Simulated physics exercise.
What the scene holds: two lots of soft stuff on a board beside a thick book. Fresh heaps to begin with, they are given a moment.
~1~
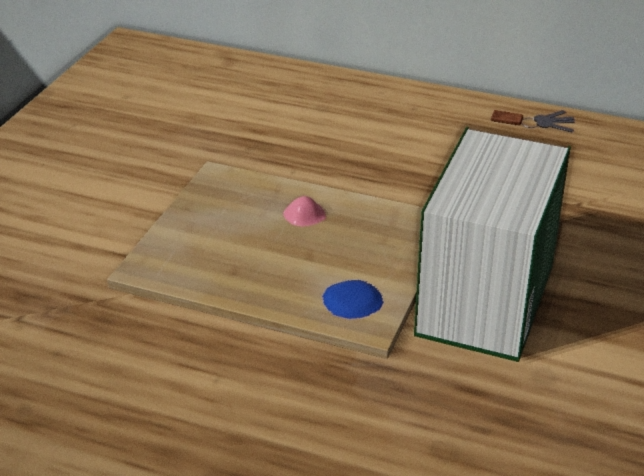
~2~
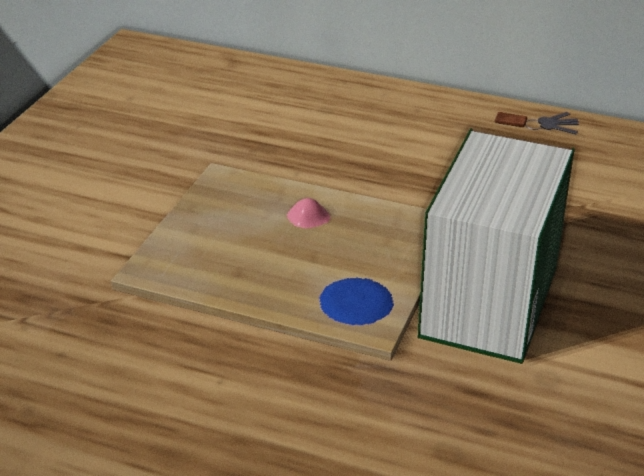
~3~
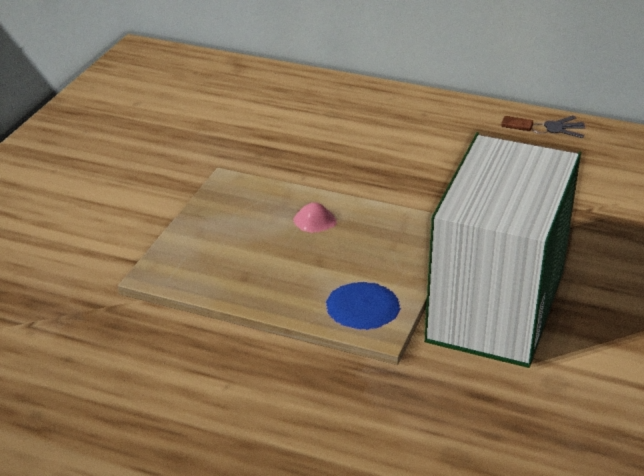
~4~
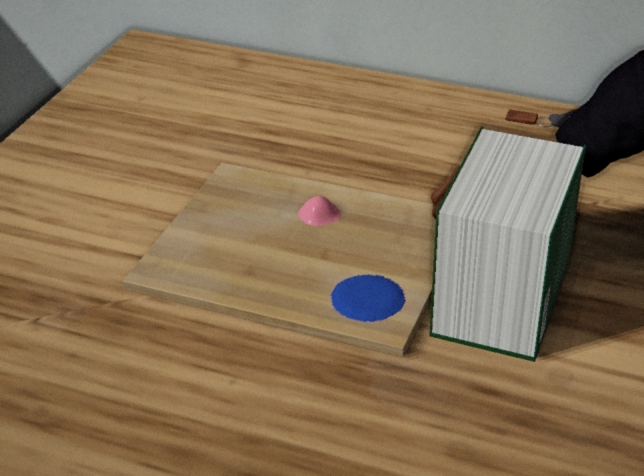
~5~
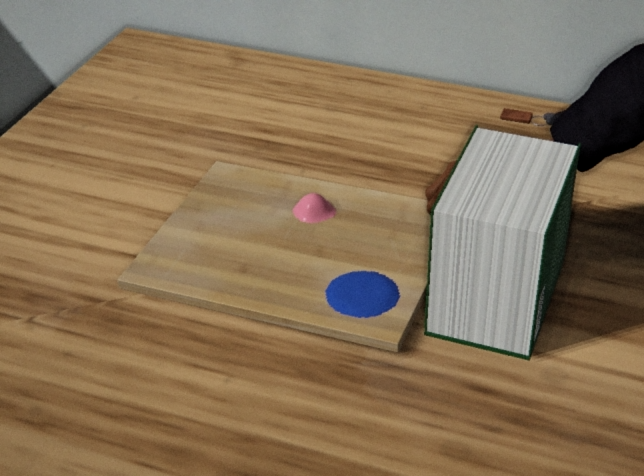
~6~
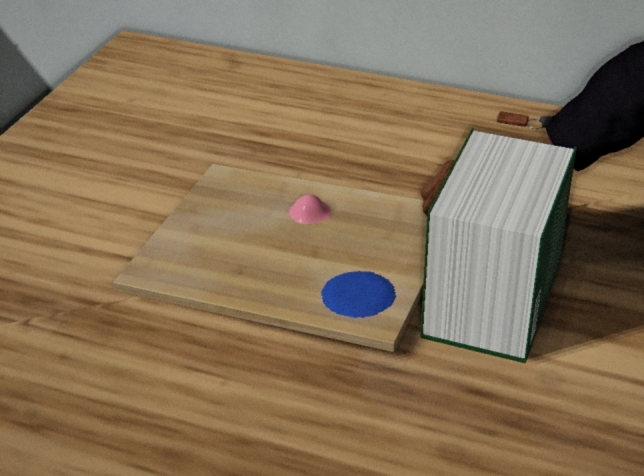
A blue dollop spreads flat beside a pink heap before a hand slightly tilts the board.
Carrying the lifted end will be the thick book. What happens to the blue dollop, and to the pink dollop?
Outcome: The blue dollop remains on it. The pink dollop remains on it.
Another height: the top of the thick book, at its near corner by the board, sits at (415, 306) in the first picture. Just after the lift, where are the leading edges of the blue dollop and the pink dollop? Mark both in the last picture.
(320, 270), (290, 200).
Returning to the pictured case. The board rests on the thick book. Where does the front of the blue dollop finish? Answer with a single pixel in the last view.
That ends up close to (240, 208).
Shortly, slope about 33°; the blue dollop has crept a little; the pink dollop has not moved.
Then, the blue dollop has crept down a long way; the pink dollop has not moved.
At the finish, slope about 33°; the blue dollop has crept down a long way; the pink dollop has not moved.
